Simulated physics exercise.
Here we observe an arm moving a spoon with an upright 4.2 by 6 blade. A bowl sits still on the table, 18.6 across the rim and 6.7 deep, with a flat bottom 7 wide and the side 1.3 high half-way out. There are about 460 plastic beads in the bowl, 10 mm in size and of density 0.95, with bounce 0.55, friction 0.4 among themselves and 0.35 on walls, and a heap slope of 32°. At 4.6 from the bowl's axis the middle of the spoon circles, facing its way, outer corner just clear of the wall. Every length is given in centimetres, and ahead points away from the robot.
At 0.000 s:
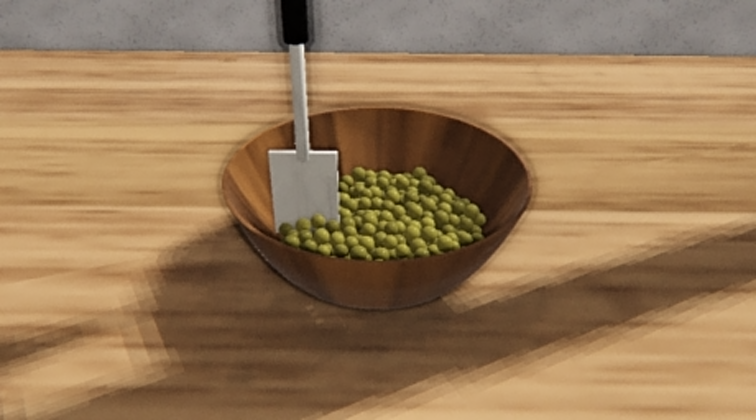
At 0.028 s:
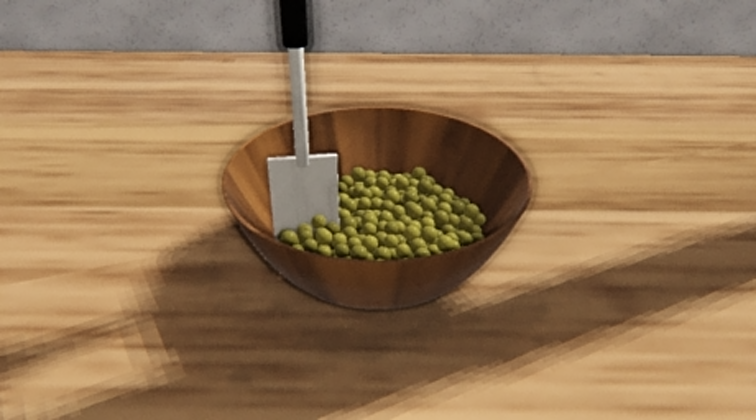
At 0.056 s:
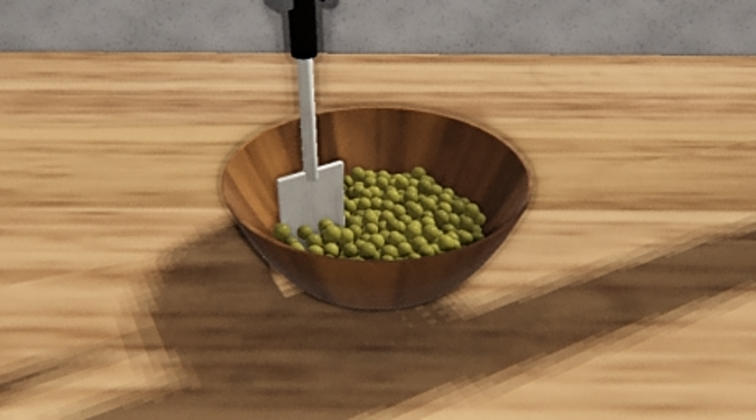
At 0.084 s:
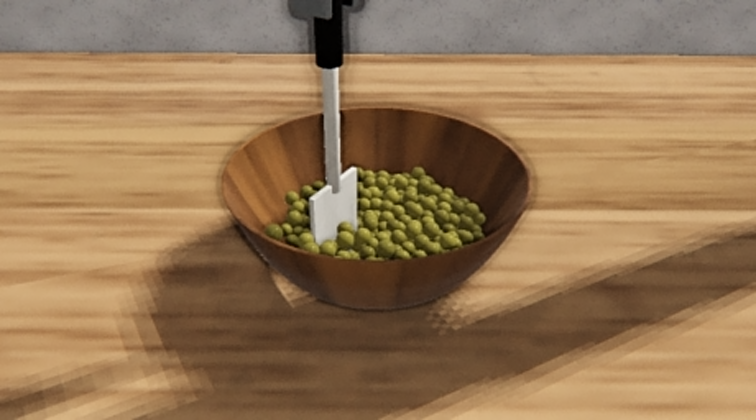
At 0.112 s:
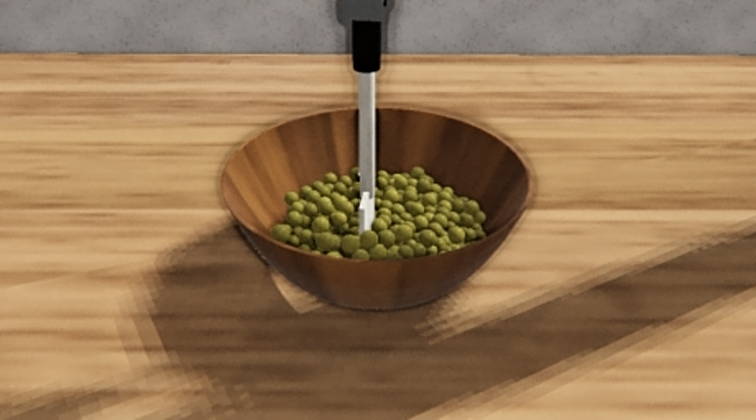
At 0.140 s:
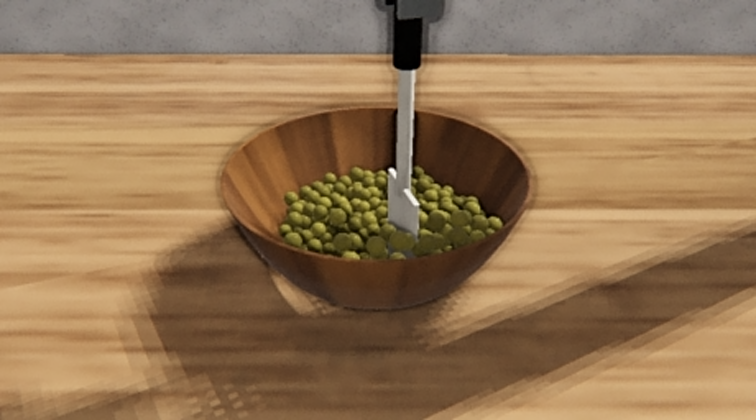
A flat white spatula with a black handle dipped into the green beads at the left of a wooden bowl, then swept across to the right, turning as it pushed through them.
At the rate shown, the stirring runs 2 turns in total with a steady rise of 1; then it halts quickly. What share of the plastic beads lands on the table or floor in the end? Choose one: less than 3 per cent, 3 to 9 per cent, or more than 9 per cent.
The share is more than 9 per cent.
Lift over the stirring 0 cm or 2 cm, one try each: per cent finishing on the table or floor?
Close to 30 percent and close to 15 percent.
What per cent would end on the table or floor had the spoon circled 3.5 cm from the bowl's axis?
In that case some 10 per cent.
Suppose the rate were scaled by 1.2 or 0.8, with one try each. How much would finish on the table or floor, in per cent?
I'd expect about 30 per cent, then about 15 per cent.
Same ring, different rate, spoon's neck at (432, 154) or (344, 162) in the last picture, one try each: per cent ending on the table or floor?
Some 35 and 5 per cent respectively.
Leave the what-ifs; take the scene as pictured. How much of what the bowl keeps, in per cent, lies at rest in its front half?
Near 50 per cent of what stays in the bowl.
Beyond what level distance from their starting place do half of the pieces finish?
Around 8 centimetres.
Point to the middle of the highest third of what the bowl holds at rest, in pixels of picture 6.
(368, 221).
After 0.40 s, 346° round, highest piece 11 above the table; 395 in the bowl, 38 on the table or floor, 23 in flight or on the tool.
After 0.67 s, 223° round, highest piece 8 above the table; 361 in the bowl, 86 on the table or floor, 9 in flight or on the tool.
After 1.00 s, 0° round, highest piece 5 above the table; 358 in the bowl, 98 on the table or floor.
After 1.70 s, 0° round, highest piece 5 above the table; 358 in the bowl, 98 on the table or floor.
At rest, 358 in the bowl, 98 on the table or floor. That is 21 % on the table or floor.
